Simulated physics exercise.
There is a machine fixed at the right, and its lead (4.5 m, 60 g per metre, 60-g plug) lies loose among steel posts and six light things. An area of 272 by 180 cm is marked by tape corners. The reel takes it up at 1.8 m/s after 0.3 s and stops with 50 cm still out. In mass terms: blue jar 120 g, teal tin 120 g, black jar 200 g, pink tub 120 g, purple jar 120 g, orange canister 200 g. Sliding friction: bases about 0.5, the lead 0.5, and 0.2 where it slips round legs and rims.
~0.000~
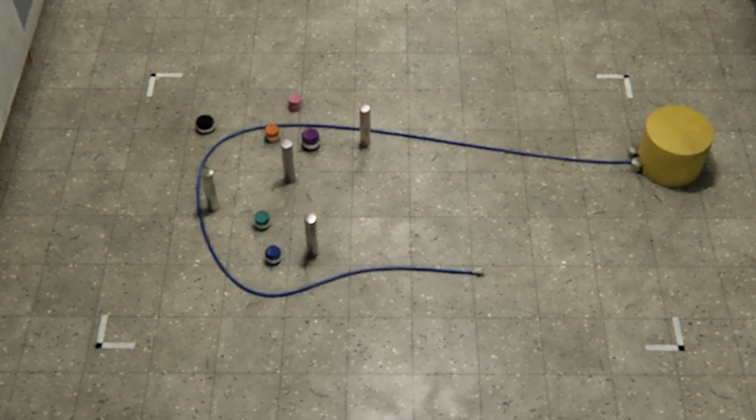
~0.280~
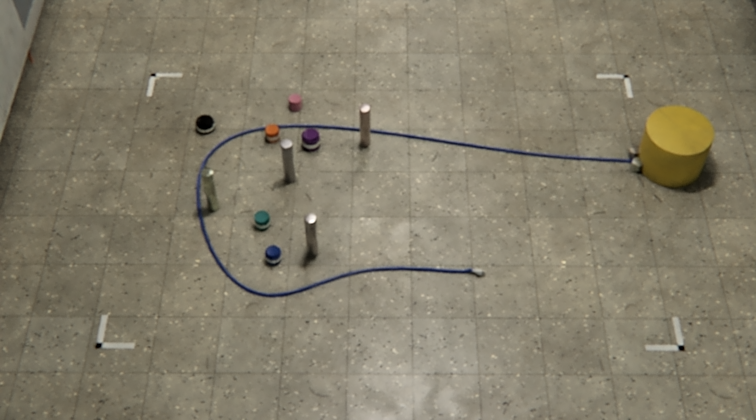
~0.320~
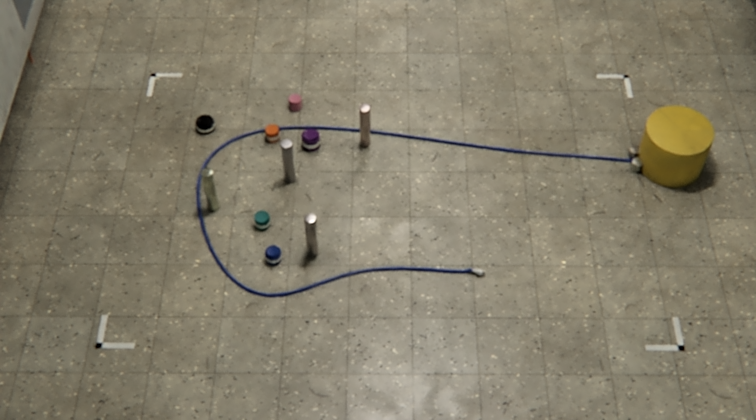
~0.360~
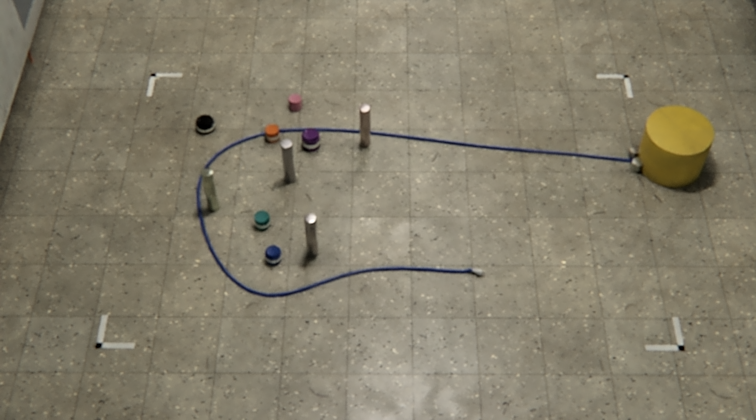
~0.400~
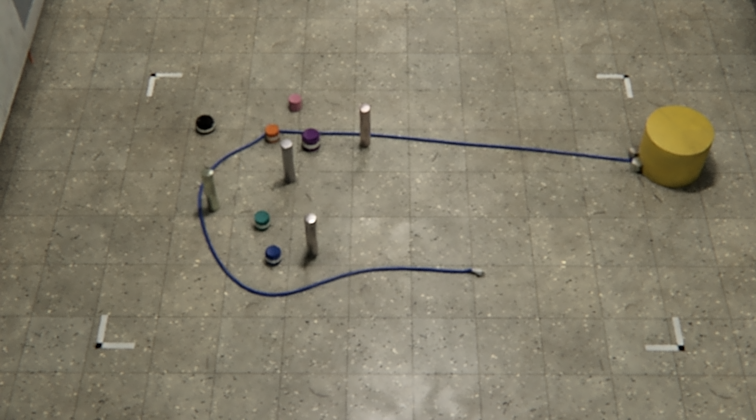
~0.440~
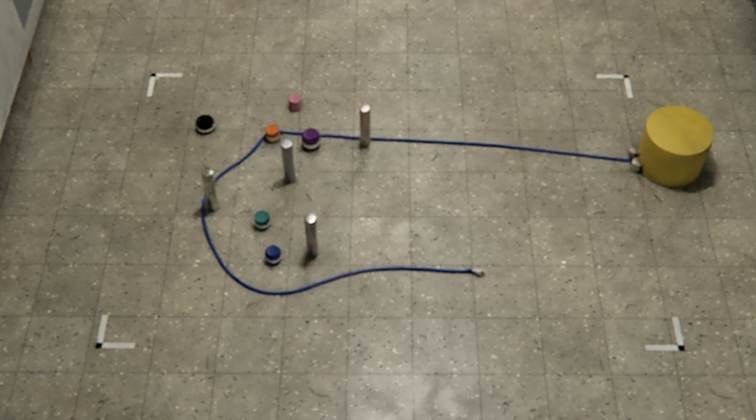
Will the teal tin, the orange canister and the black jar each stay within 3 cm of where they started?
Teal tin: Yes, it stays close; orange canister: No, it is displaced; black jar: Yes, it stays close.
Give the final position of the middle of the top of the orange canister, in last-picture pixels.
Around (311, 162).
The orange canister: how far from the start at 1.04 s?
For the orange canister, I'd say close to 30 cm.
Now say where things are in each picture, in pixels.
Shows, teal tin (262, 216); orange canister (272, 129); black jar (205, 120); posts (365, 107) (310, 218) (286, 143) (206, 172); lead runs through (561, 158) (395, 134) (232, 135) (217, 260) (378, 269), in the first frame.
Shows, lead runs through (564, 157) (235, 136) (379, 269), in the second frame.
Shows, lead runs through (569, 155) (238, 138) (379, 269), in the third frame.
Shows, lead runs through (575, 155) (244, 140) (379, 269), in the fourth frame.
Shows, lead runs through (584, 155) (255, 142) (379, 269), in the fifth frame.
Shows, teal tin (262, 216); orange canister (272, 129); black jar (205, 120); lead runs through (594, 156) (425, 141) (263, 138) (218, 257) (379, 269), in the sixth frame.
At 1.0 s, plug at (338, 260); orange canister 32 cm off its start, purple jar 19 cm off its start, blue jar 14 cm off its start.
At 1.6 s, plug at (249, 115); orange canister 32 cm off its start, purple jar 19 cm off its start, blue jar 14 cm off its start.
At 2.2 s, plug at (469, 94); orange canister 32 cm off its start at (311, 162), pink tub on its side, 93 cm off its start at (459, 79), purple jar 19 cm off its start at (328, 156).
At 2.8 s, plug at (618, 129); orange canister 32 cm off its start, pink tub on its side, 108 cm off its start, purple jar 19 cm off its start.
At 3.6 s, plug at (622, 130); orange canister 32 cm off its start at (311, 162), teal tin 0 cm off its start at (262, 216), black jar 0 cm off its start at (205, 120), pink tub on its side, 108 cm off its start at (487, 86).
